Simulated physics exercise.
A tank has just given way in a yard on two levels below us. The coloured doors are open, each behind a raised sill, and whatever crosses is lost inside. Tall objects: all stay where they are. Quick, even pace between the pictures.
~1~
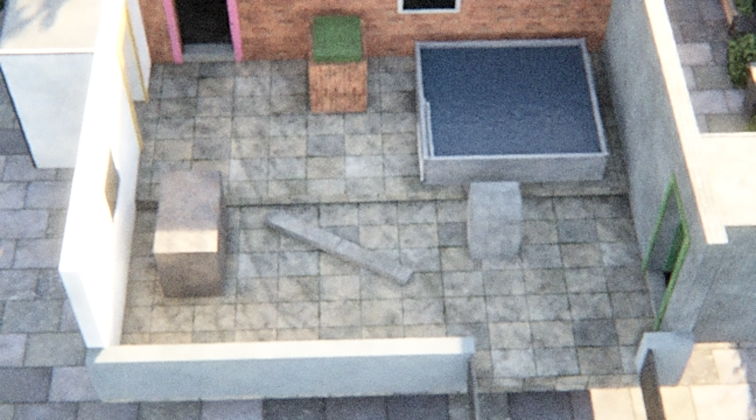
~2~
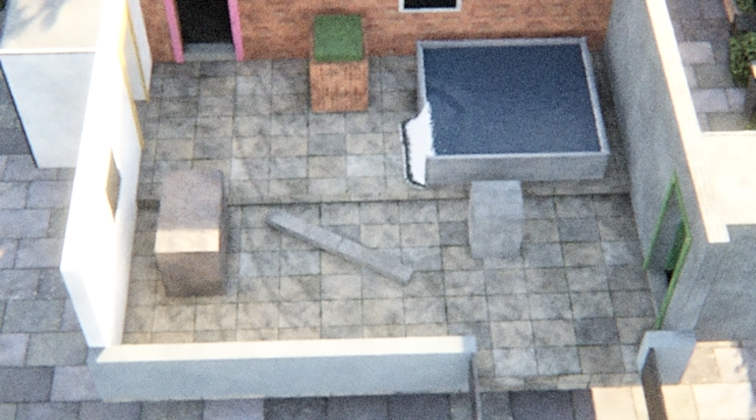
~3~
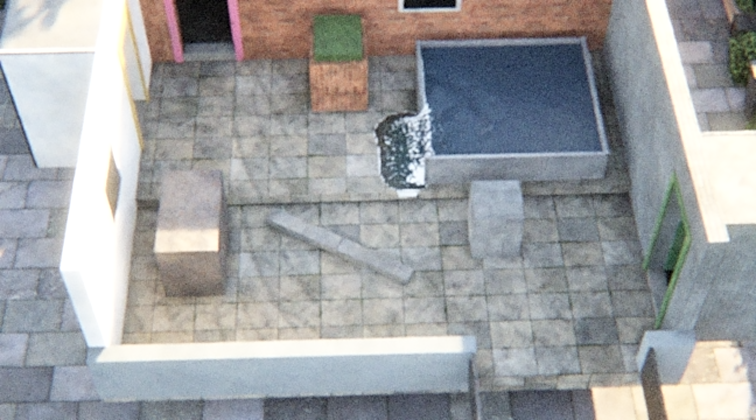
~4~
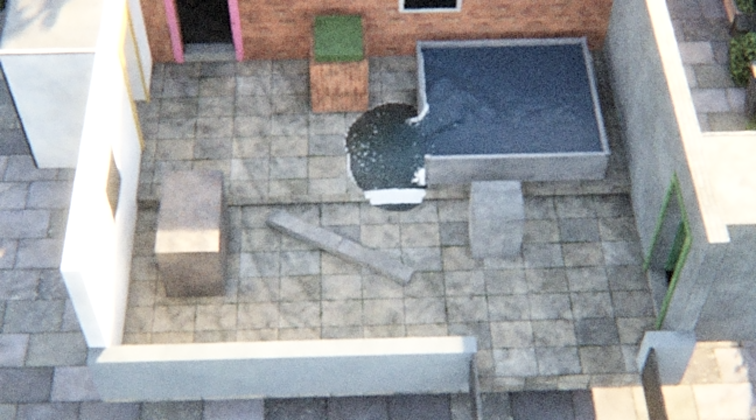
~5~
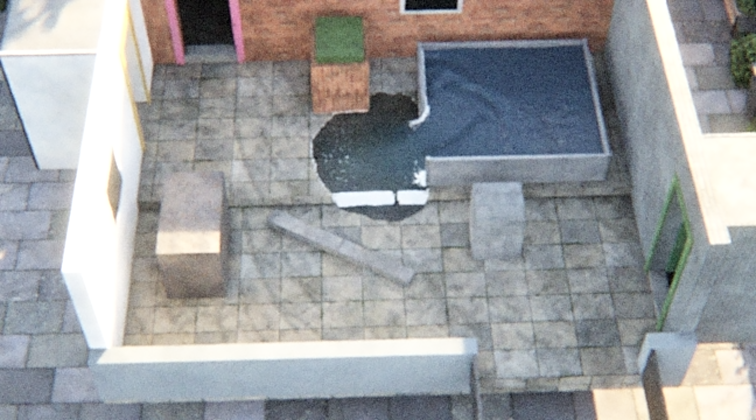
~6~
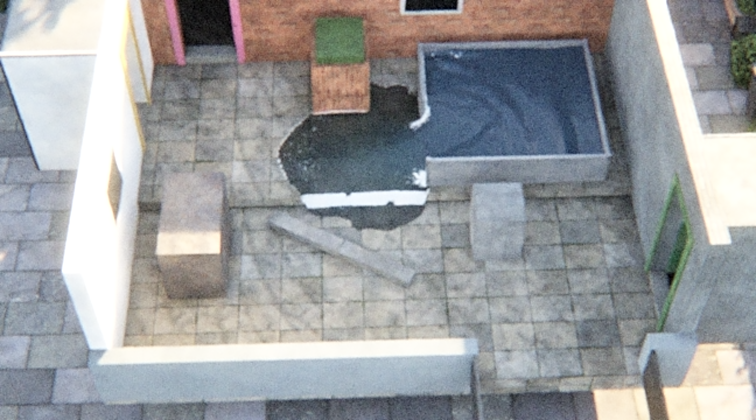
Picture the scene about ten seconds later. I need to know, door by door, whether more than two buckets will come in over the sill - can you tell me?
As I see it, the pink door ends up at or below the line; the green door ends up at or below the line; the yellow door ends up above the line.
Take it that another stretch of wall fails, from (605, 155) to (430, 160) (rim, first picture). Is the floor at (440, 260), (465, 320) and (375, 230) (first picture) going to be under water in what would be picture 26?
Listed order gives sopping; sopping; sopping.
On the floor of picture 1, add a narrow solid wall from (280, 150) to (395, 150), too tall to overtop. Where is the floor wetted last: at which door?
Looking at it, it's the green one here.
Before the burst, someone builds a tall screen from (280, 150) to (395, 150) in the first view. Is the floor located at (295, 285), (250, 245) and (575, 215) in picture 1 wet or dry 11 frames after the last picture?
Submerged, submerged, then spared.
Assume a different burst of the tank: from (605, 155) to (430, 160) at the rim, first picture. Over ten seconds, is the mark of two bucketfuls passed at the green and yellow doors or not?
One by one: Green ends up above; yellow ends up below.
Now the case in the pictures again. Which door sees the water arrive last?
That would be the green-painted one.
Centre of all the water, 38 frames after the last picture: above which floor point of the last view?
The balance point is around (355, 180).
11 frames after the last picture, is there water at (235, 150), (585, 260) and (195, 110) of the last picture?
Lab note, in the order given: Wet through, unwetted, wet through.
A moment on, water covers 25 % of the floor; the pink door not reached, the green door not reached, the yellow door not reached.
Next, water covers 40 % of the floor; the pink door not reached, the green door not reached, the yellow door under two buckets in.
Then, water covers 50 % of the floor; the pink door wet at the sill, nothing in, the green door not reached, the yellow door over two buckets in.
Later, water covers 70 % of the floor; the pink door wet at the sill, nothing in, the green door not reached, the yellow door far over two buckets in.
In the end, water covers 90 % of the floor; the pink door wet at the sill, nothing in, the green door wet at the sill, nothing in, the yellow door far over two buckets in.
